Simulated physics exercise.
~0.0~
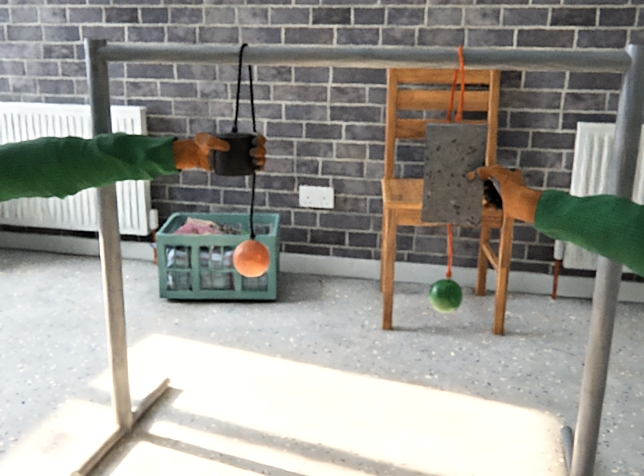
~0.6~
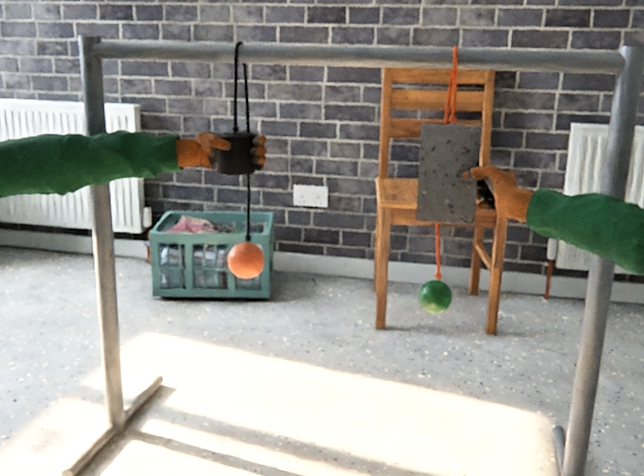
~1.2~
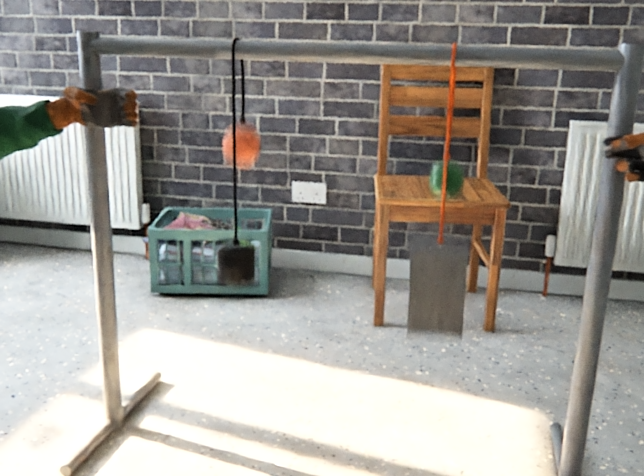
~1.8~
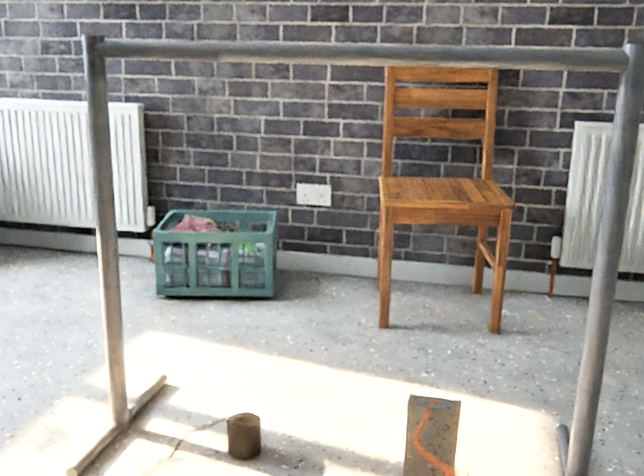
Dark cylinder and grey slab dropping from a metal rail as gloved hands let go, both ending on the sunlit floor.
